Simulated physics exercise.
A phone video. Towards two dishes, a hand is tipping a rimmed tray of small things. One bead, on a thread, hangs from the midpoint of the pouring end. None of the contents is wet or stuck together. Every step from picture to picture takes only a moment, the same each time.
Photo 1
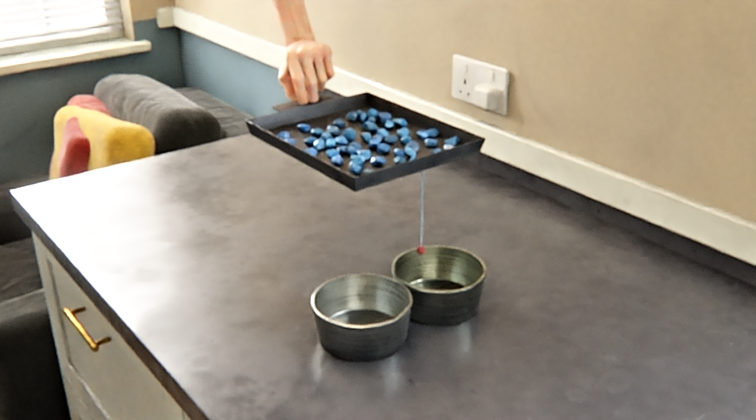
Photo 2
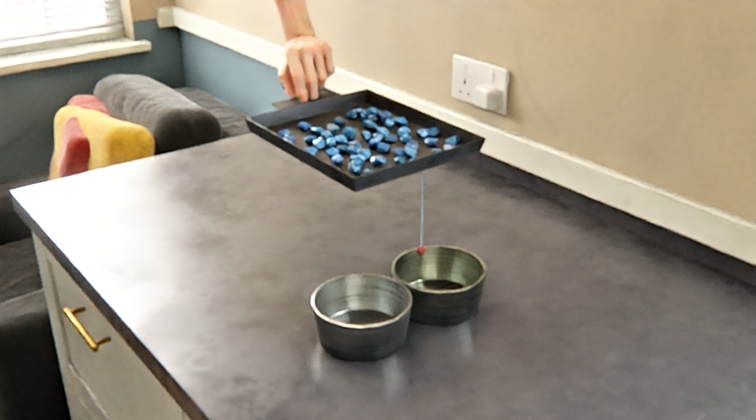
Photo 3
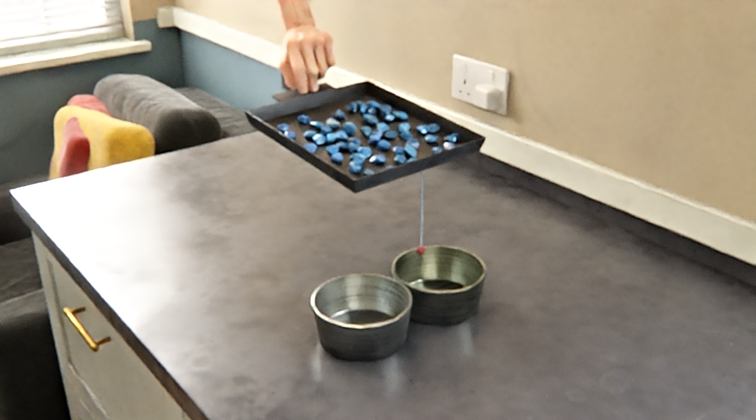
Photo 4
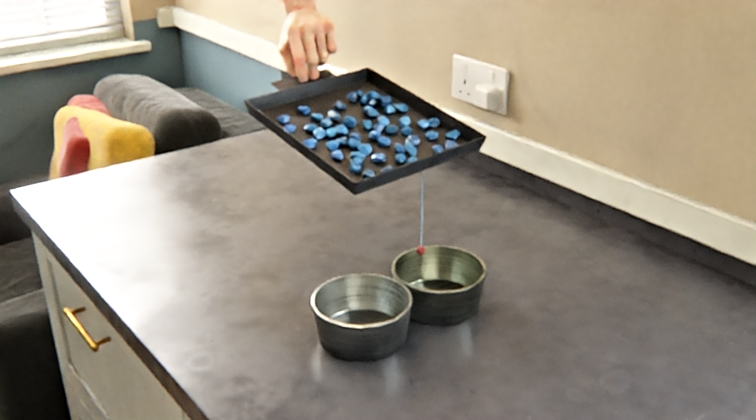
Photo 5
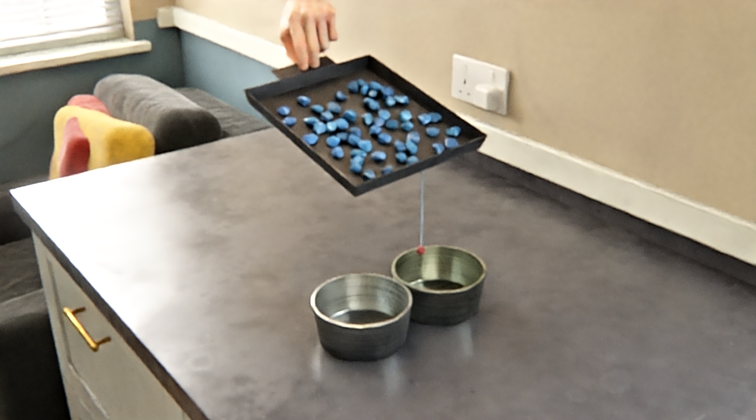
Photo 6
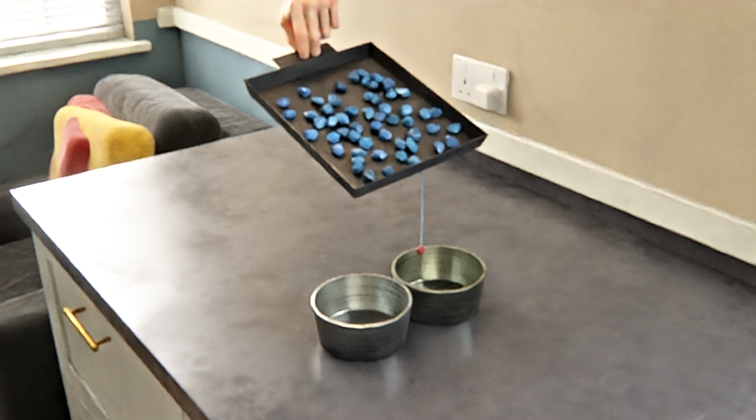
A hand gradually tilting a dark rimmed tray of blue stones above two round dishes on a grey counter, its left corner dipping.
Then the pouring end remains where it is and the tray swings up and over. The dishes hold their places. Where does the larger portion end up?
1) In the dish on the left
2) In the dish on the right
Option 1: In the dish on the left.
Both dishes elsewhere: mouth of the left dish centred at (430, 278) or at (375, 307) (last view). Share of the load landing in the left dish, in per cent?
You'd end up with around 50 per cent and then around 60 per cent.
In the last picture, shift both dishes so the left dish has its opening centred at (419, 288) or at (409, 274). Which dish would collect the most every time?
The dish to the left, then the dish to the left.
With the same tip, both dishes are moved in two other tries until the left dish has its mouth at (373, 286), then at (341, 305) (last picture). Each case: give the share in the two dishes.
Roughly 80 % and then 80 %.
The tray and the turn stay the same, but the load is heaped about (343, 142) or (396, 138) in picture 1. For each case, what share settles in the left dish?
Try 1: 70 %; try 2: 50 %.
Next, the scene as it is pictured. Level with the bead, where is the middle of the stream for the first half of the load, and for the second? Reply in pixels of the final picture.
Initially about (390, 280); subsequently about (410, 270).
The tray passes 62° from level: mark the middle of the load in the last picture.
Somewhere around pixel (396, 159) in the last picture.
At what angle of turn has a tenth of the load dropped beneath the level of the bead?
Close to 85° of tilt at that moment.
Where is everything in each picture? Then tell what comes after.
Corners of the pouring end near (355, 175) and (480, 138), level; middle of the load near (374, 144), aquarium stones; left dish near (392, 335); right dish near (470, 301); bead on its thread near (421, 250), in the first frame.
Corners of the pouring end near (355, 176) and (480, 138), level; middle of the load near (374, 143), in the second frame.
Corners of the pouring end near (355, 177) and (481, 137), tipped barely, lowest at the left corner; middle of the load near (374, 139), in the third frame.
Corners of the pouring end near (356, 180) and (482, 136), tipped a little, lowest at the left corner; middle of the load near (375, 135), in the fourth frame.
Corners of the pouring end near (356, 183) and (482, 134), tipped a little, lowest at the left corner; middle of the load near (375, 130), in the fifth frame.
Corners of the pouring end near (356, 185) and (483, 134), tipped clearly, lowest at the left corner; middle of the load near (376, 126); left dish near (392, 335); right dish near (470, 301), in the sixth frame.
Shortly afterwards, tray tipped steeply; all but a few on the tray; only a few in the air.
Next, tray tipped right over; near two thirds on the tray; a little in the left dish; only a few in the right dish; only a few outside both; a little in the air.
Some moments later, tray tipped past a quarter turn; near two thirds in the left dish; near a quarter in the right dish; a little outside both.
In the end, tray tipped past a quarter turn; near two thirds in the left dish; near a quarter in the right dish; a little outside both.
